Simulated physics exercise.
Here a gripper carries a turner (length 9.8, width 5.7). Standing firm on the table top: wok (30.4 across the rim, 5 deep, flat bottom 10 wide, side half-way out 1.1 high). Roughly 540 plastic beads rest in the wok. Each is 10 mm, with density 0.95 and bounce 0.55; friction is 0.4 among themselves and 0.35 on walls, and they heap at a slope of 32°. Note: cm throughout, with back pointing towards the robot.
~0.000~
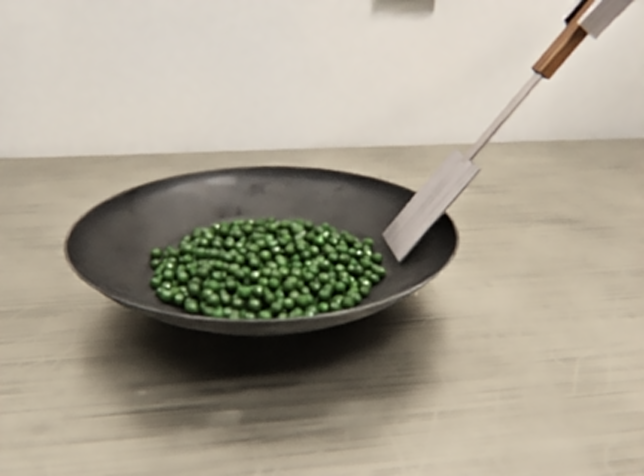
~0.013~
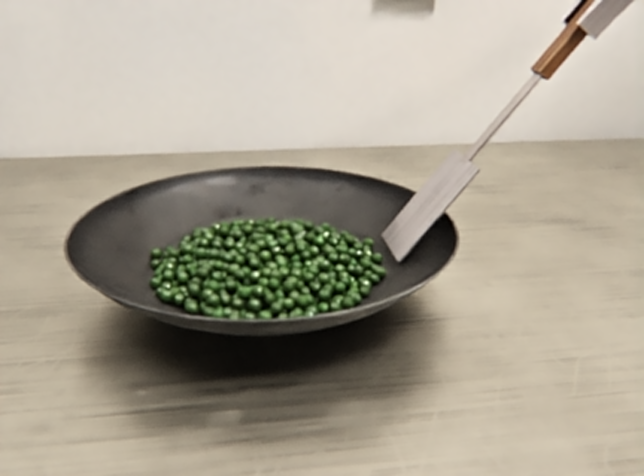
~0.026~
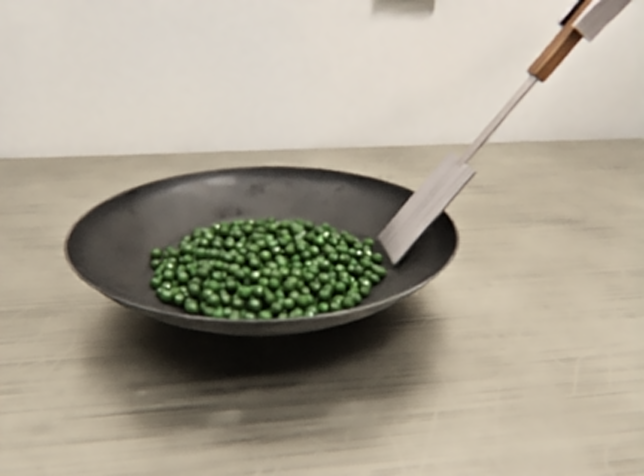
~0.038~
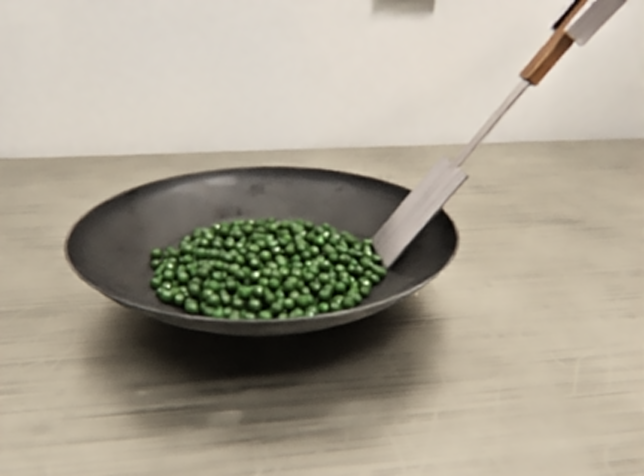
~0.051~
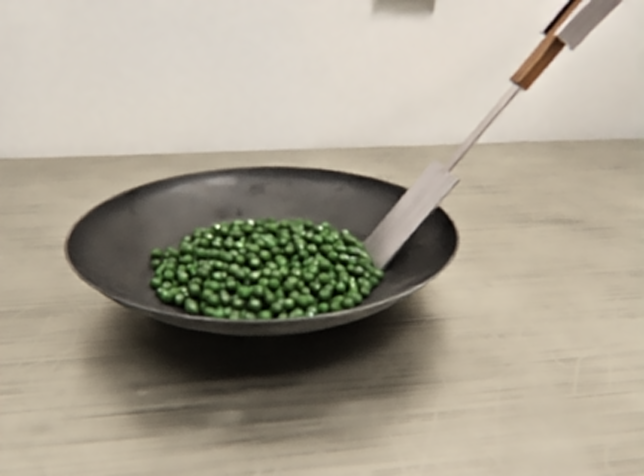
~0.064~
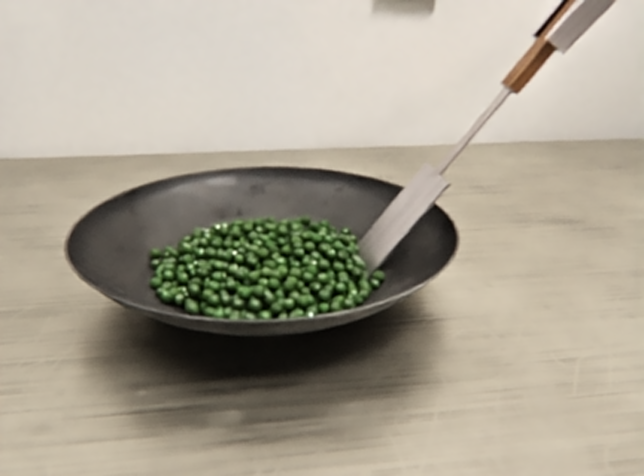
The footage shows a dark wok of small green beads on a table while a turner, angled in from the upper right, slides slowly down and left against the edge of the heap, slightly nudging the nearest beads.
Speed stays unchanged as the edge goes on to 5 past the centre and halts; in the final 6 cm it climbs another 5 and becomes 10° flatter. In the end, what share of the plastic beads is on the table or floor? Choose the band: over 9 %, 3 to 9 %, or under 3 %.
Under 3 %.
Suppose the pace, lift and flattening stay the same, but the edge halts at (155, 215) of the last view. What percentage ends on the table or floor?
Roughly 0 per cent.
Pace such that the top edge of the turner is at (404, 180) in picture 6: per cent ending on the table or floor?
My guess is around 5 percent.
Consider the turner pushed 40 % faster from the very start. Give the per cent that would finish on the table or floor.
I'd expect near 0 per cent.
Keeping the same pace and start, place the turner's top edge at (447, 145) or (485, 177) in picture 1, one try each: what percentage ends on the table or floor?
About 0 and 0 per cent.
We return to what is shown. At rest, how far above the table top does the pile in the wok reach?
Height at the end: Around 4.0 cm.
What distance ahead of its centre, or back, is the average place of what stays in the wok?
Ahead of centre, roughly 3.0 centimetres.
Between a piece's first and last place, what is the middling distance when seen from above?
Distance: Near 2 cm.
After 0.15 s, sloping 52°, highest piece 3 above the table; 542 in the wok.
After 0.24 s, sloping 48°, highest piece 4 above the table; 542 in the wok.
After 0.48 s, sloping 42°, highest piece 5 above the table; 542 in the wok.
After 1.53 s, sloping 42°, highest piece 4 above the table; 542 in the wok.
In the end, 542 in the wok. That is 0 % on the table or floor.
